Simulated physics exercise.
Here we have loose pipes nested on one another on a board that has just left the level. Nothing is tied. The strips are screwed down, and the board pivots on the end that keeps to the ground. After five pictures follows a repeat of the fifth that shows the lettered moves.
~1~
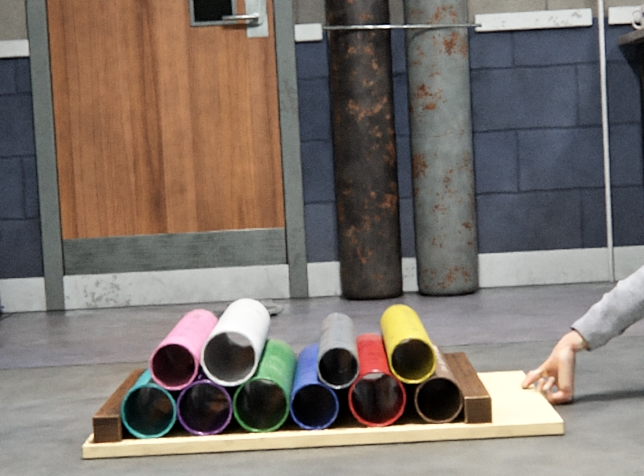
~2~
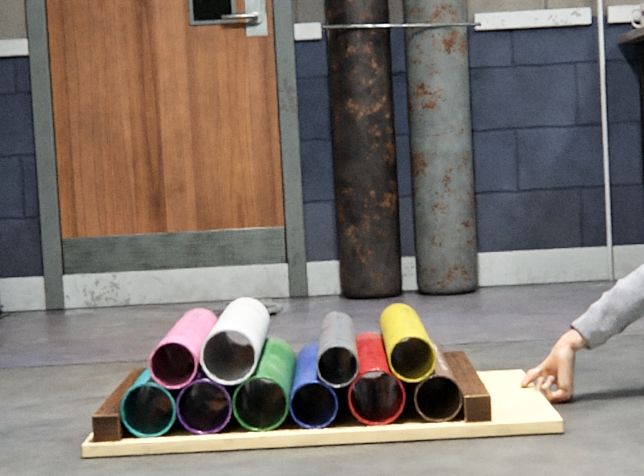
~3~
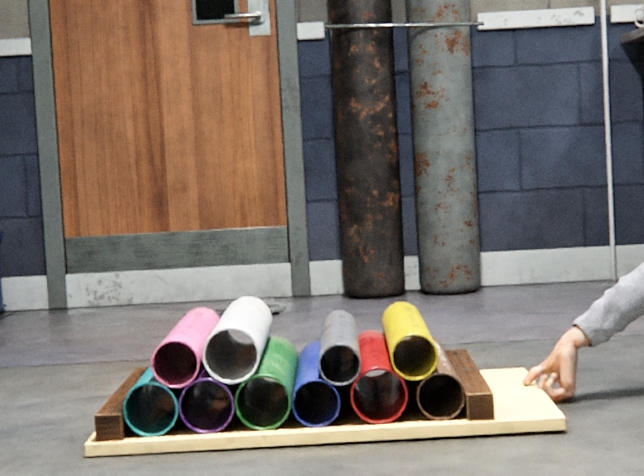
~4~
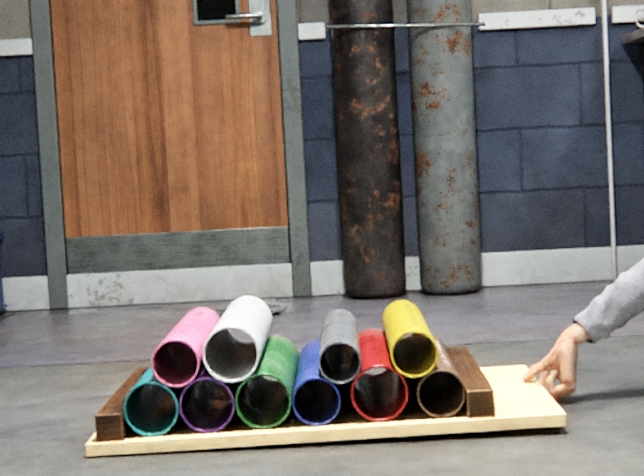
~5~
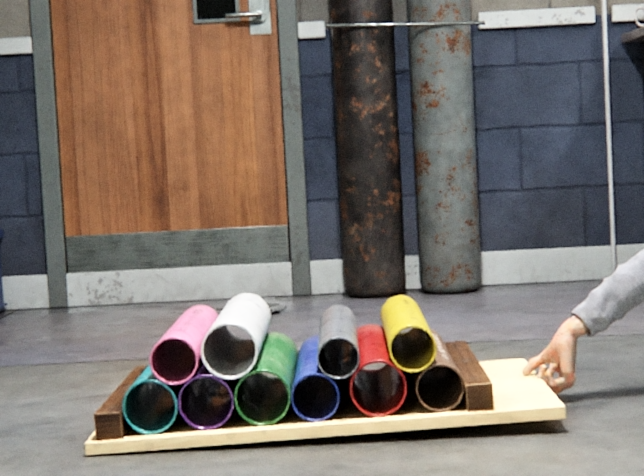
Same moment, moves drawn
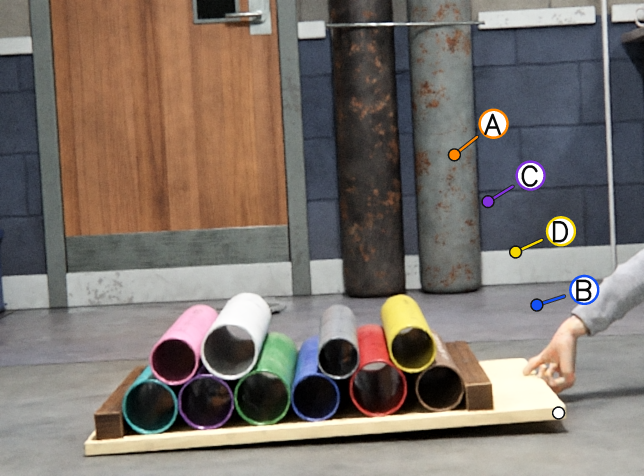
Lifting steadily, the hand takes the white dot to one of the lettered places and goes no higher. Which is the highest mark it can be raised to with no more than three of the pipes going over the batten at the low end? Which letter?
It can be raised to A.
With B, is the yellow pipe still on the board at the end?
The yellow pipe: Yes.
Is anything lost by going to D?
At D: No.
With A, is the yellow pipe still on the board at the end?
Yes.
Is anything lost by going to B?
No.
On the marked copy, A at (454, 155); B at (537, 305); C at (488, 202); D at (516, 252); the white dot at (559, 413).
Taking A. A third of the way, board at 20°.
Two thirds of the way, board at 36°.
When it is over, board at 36°, three over the low batten (pink, white, grey).
As for the rest, B none over the low batten; C three over the low batten (pink, white, grey); D none over the low batten.
